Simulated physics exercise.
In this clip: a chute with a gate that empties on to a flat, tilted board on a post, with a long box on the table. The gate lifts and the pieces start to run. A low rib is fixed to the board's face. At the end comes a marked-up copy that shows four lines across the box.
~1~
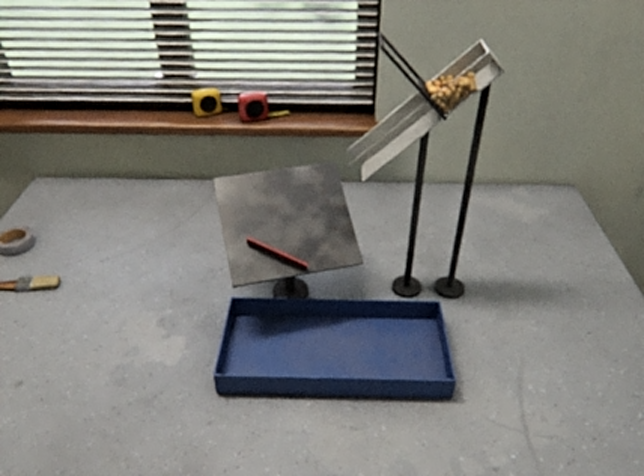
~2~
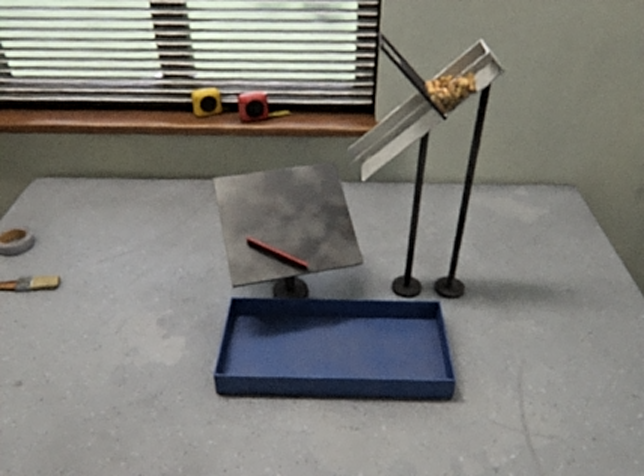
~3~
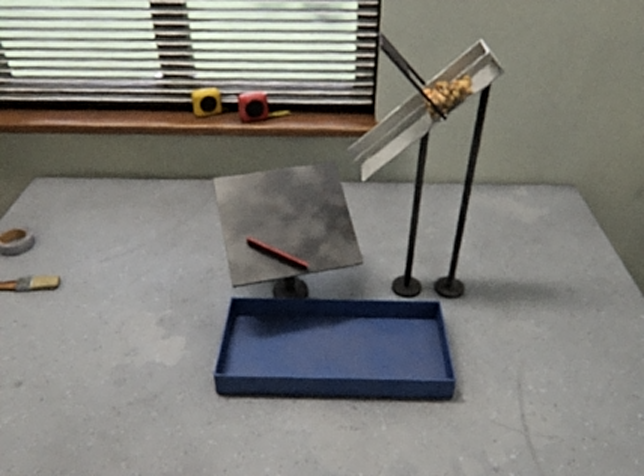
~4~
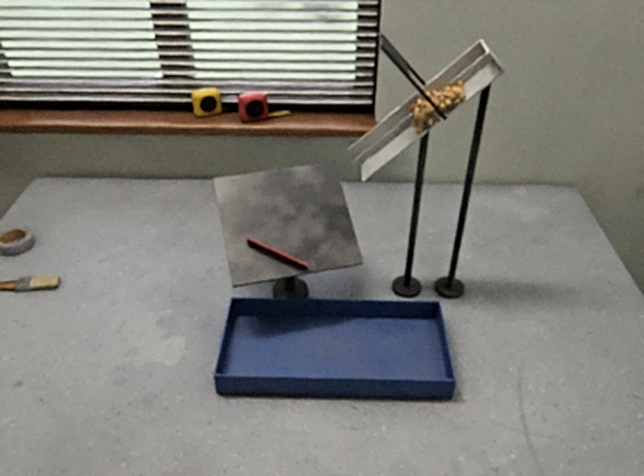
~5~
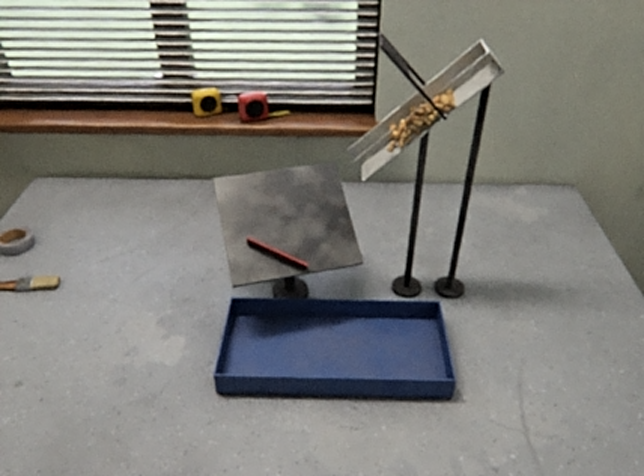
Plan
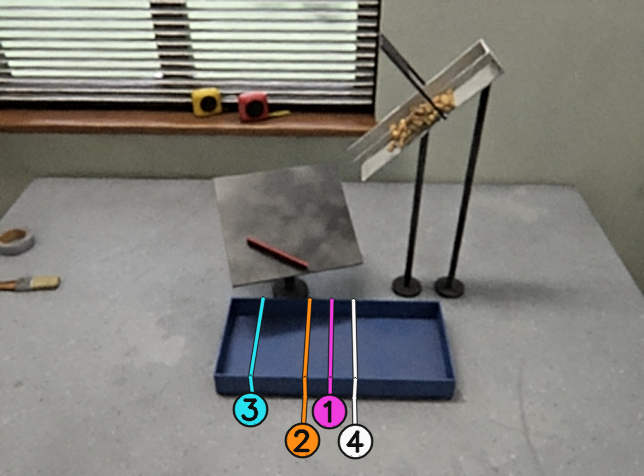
We see dried chickpeas bunched behind a gate in a raised, sloping chute; the gate lifts and they slide down leftward, spreading along the chute, while the tilted board and empty blue box below stay still.
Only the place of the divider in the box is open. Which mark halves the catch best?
Take 1.
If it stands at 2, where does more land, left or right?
The right side.
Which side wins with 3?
The right side.
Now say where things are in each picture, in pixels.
In the first frame, load behind the gate at (454, 89), dried chickpeas; lip of the chute at (362, 174), sloping fairly steeply.
In the second frame, middle of the board at (287, 220), tilted fairly steeply; middle of its low edge at (300, 275); of its high edge at (276, 170).
In the third frame, front corners of the box at (214, 375) and (455, 380), empty; front of the load at (430, 109).
In the fourth frame, middle of the load at (433, 107); its front at (415, 125), about a quarter of the way to the lip; rib from (247, 237) to (308, 265).
In the fifth frame, middle of the load at (424, 114); its front at (390, 149), about two thirds of the way to the lip.
On the marked copy, line 1 crosses the front rim at (330, 377); line 2 crosses the front rim at (304, 377); line 3 crosses the front rim at (250, 376); line 4 crosses the front rim at (355, 378).
Choosing 1, of what is caught, about half on the left of the divider, about half on the right.
Choosing 2, of what is caught, a small part on the left of the divider, nearly all on the right.
Choosing 3, of what is caught, a stray few on the left of the divider, nearly all on the right.
Choosing 4, of what is caught, nearly all on the left of the divider, a small part on the right.
